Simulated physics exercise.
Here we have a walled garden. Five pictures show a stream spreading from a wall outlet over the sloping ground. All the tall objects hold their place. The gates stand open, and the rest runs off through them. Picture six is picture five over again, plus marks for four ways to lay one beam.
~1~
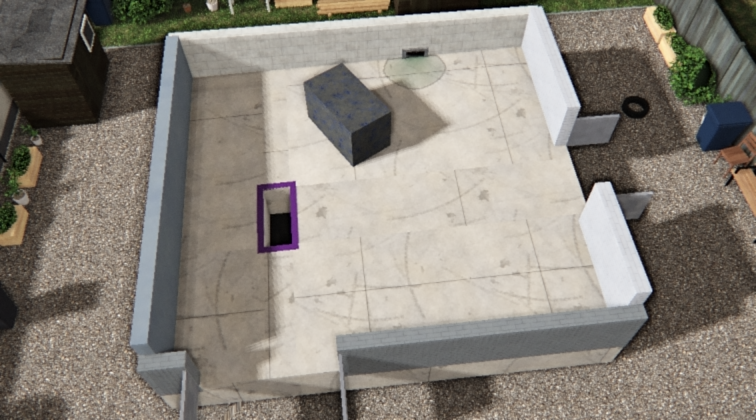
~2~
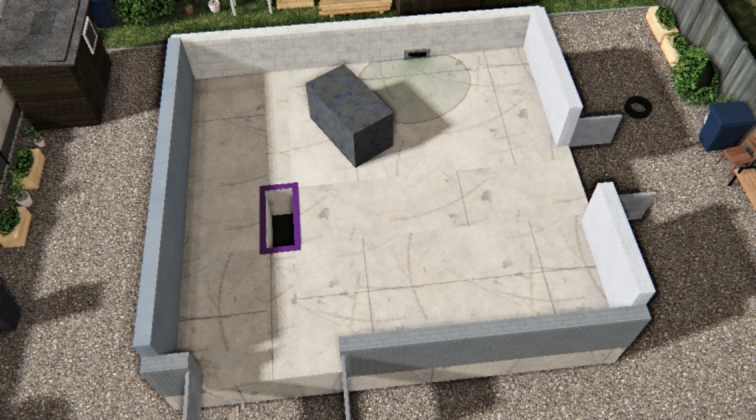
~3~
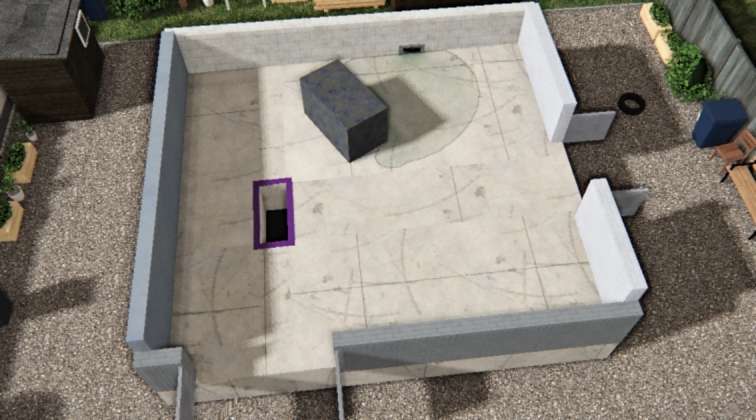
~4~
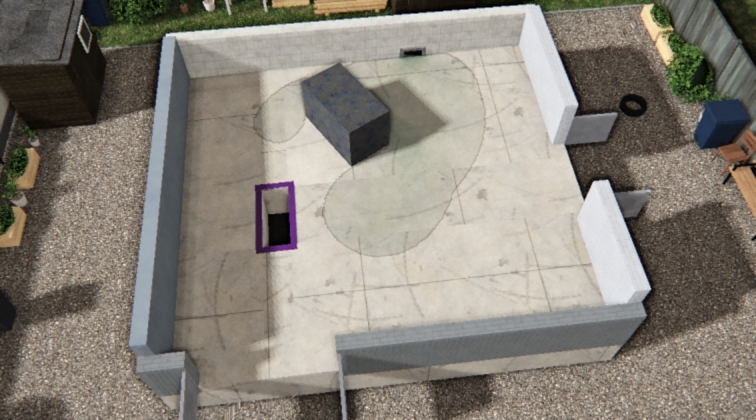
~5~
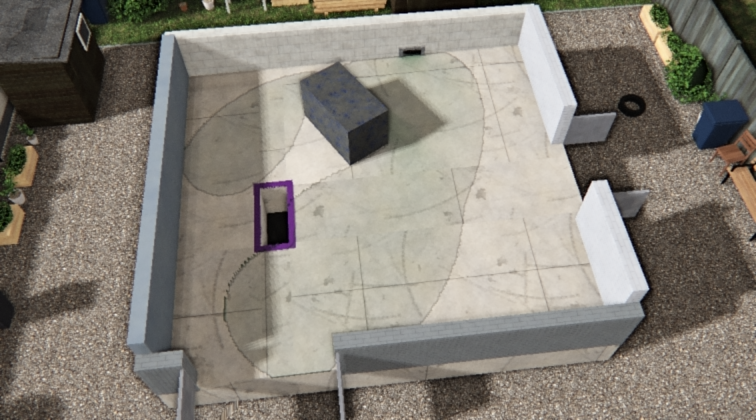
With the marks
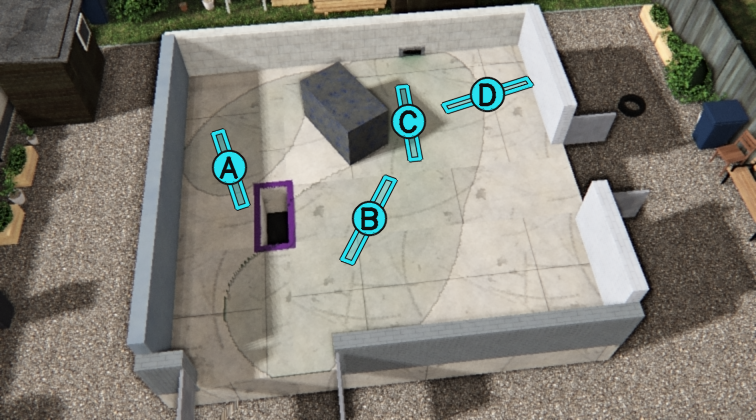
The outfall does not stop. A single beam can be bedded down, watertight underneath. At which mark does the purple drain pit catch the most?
Take A.
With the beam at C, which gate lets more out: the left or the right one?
The left one.
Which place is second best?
Here it is place B.
On the marked copy, A from (218, 132) to (242, 206); B from (347, 261) to (390, 178); C from (415, 159) to (402, 86); D from (445, 108) to (528, 81).
With A, about 17 % of the stream runs into the purple drain pit, about 83 % out by the gates.
With B, about 10 % of the stream runs into the purple drain pit, about 90 % out by the gates.
With C, about 5 % of the stream runs into the purple drain pit, about 95 % out by the gates.
With D, about 6 % of the stream runs into the purple drain pit, about 94 % out by the gates.
